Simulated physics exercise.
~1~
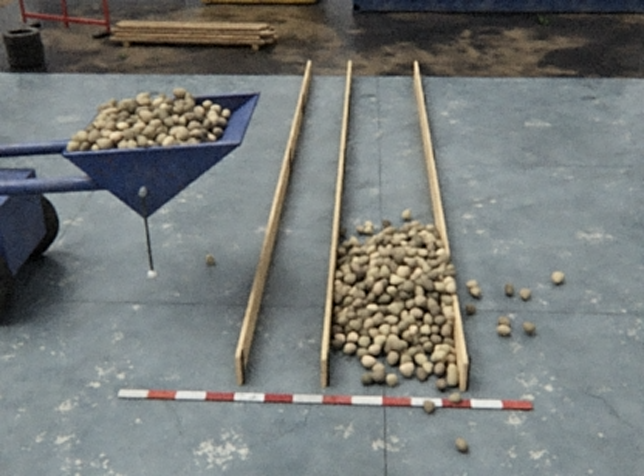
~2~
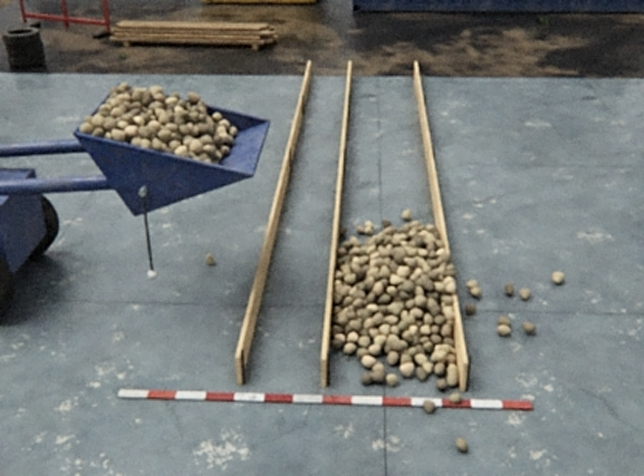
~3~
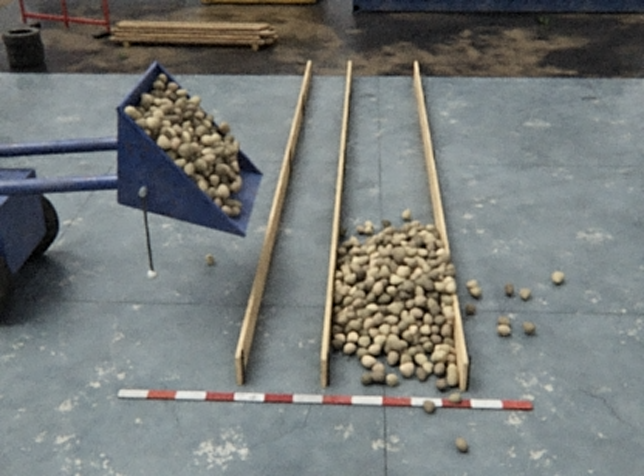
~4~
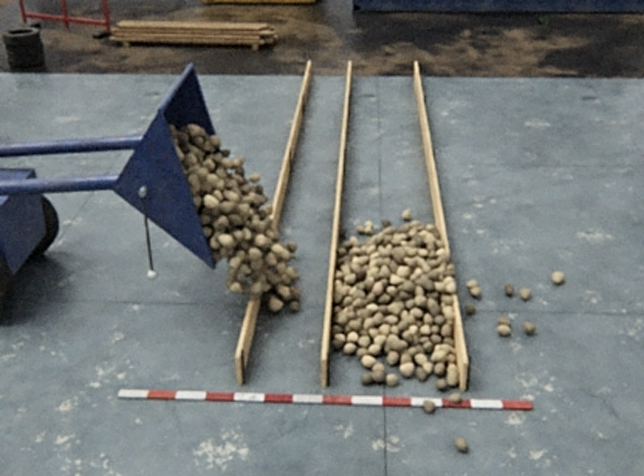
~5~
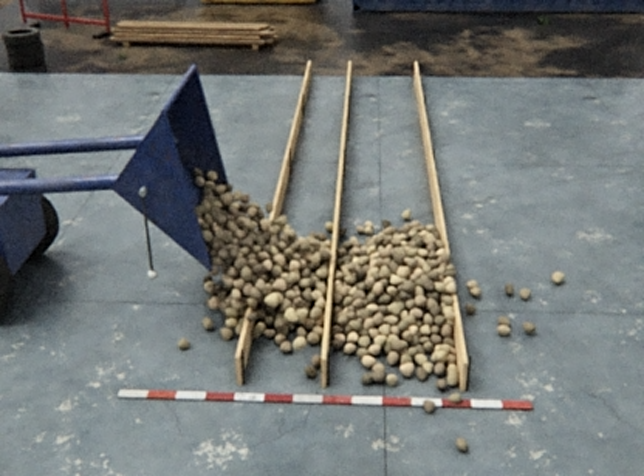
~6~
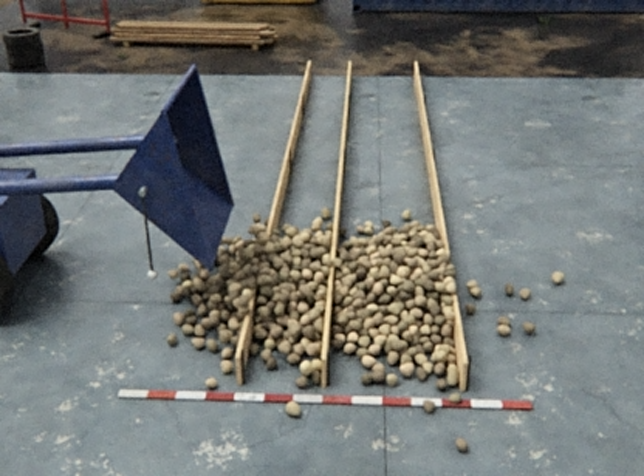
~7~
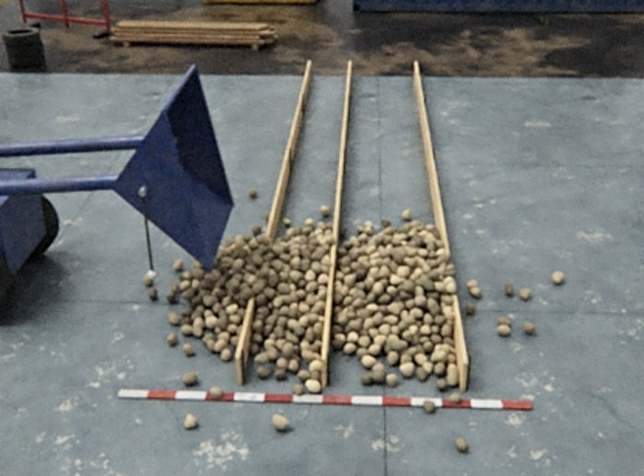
The clip shows a blue bucket of rounded stones tipping to the right beside three wooden planks, spilling its load over the left plank next to an existing heap, until the bucket hangs empty and steeply tilted above stones spread on both sides of that plank.
